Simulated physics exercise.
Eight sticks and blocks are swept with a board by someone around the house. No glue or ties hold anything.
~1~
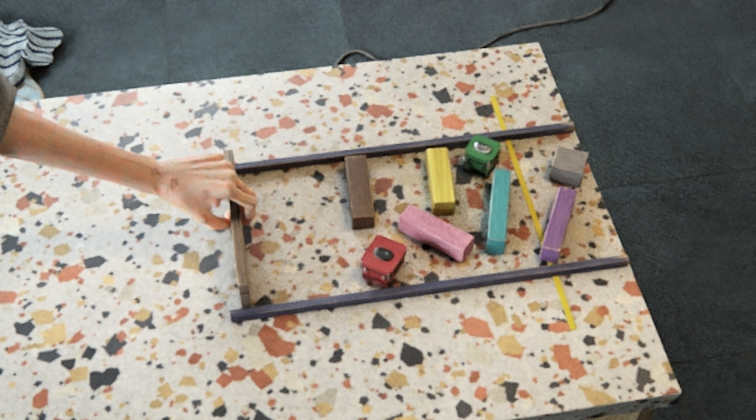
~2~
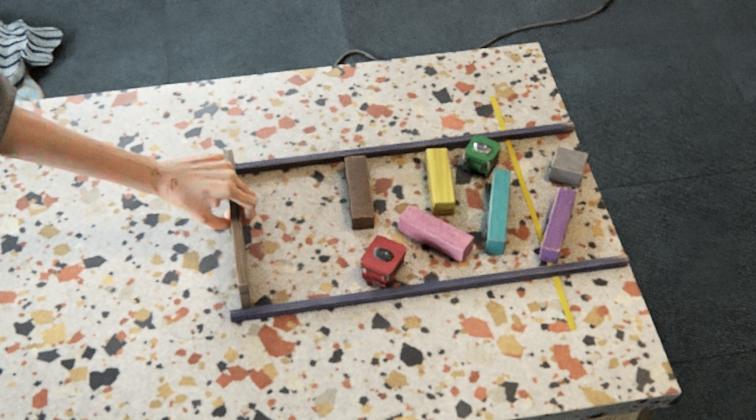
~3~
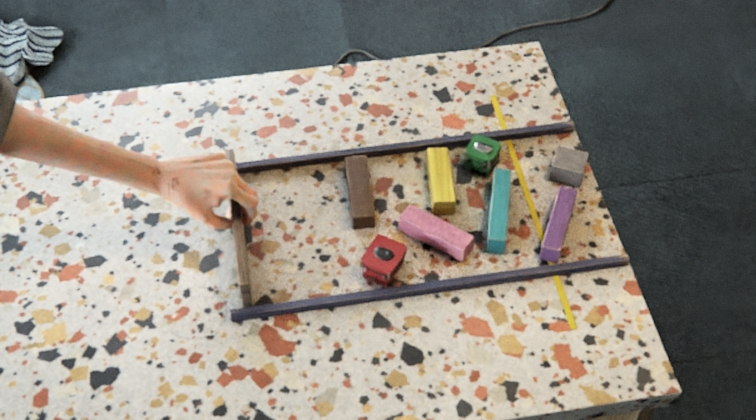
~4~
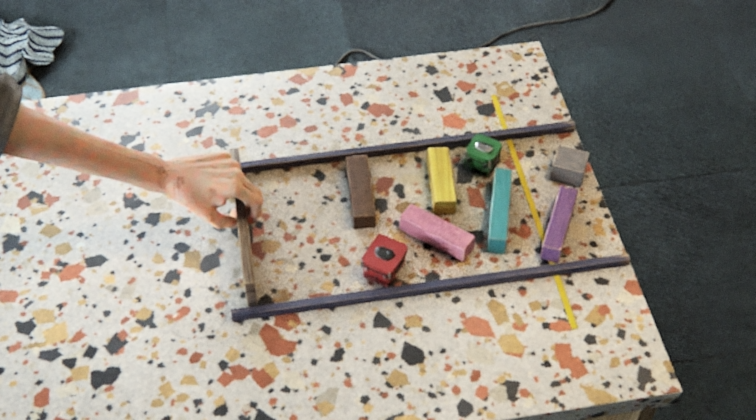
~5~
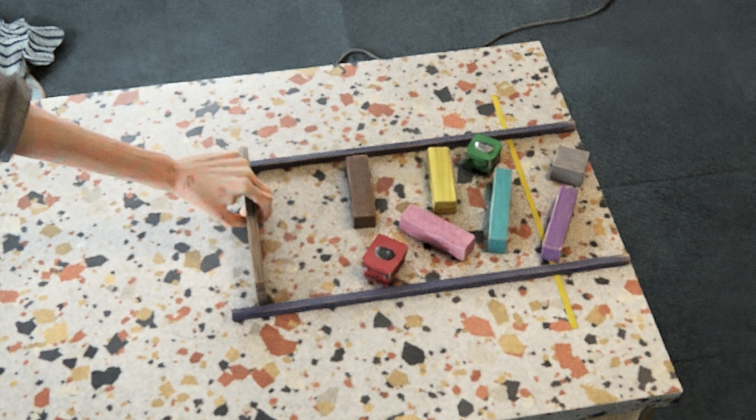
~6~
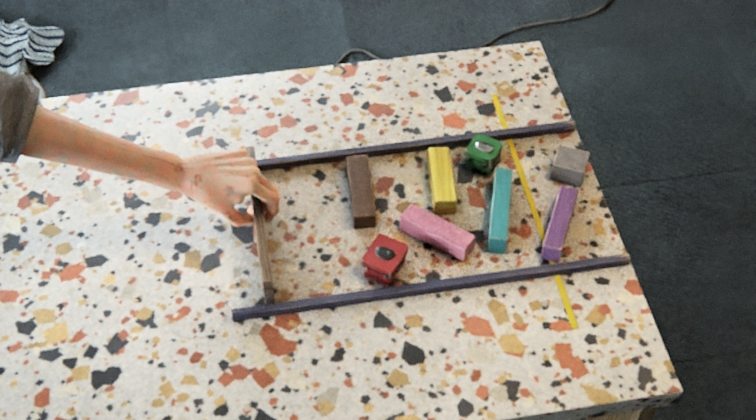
At first, a hand holds a board upright at the left end of two dark rails on a speckled tabletop, with eight colourful sticks and blocks scattered to its right. The hand then slides the board a short way right between the rails, while the pieces stay practically still.
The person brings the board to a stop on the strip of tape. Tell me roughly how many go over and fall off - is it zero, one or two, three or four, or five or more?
Roughly one or two fall off.
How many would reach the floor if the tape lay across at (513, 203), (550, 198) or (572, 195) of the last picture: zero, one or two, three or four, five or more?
In the order the places were given: None at all, 3 or 4, five or more.
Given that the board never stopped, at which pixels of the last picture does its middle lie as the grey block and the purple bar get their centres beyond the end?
The middle is at (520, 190) when it's the grey block, and at (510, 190) when it's the purple bar.
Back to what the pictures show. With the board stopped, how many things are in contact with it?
That makes 2.
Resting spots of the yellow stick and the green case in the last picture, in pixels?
Approximately (553, 163) for one, approximately (569, 138) for the other.
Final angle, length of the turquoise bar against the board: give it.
About 15 degrees.
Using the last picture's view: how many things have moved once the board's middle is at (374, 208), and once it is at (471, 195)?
At first I count 2, and then 7.
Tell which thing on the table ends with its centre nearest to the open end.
That's the turquoise bar.
A little later, none off yet; grey block at rest near (570, 166); purple bar at rest near (560, 223); green case at rest near (483, 155).
Next, none off yet; grey block at rest near (570, 166); purple bar moving near (566, 224); green case shifted a little near (500, 152).
When it is over, the number that fall off is one or two; down, purple bar and grey block.
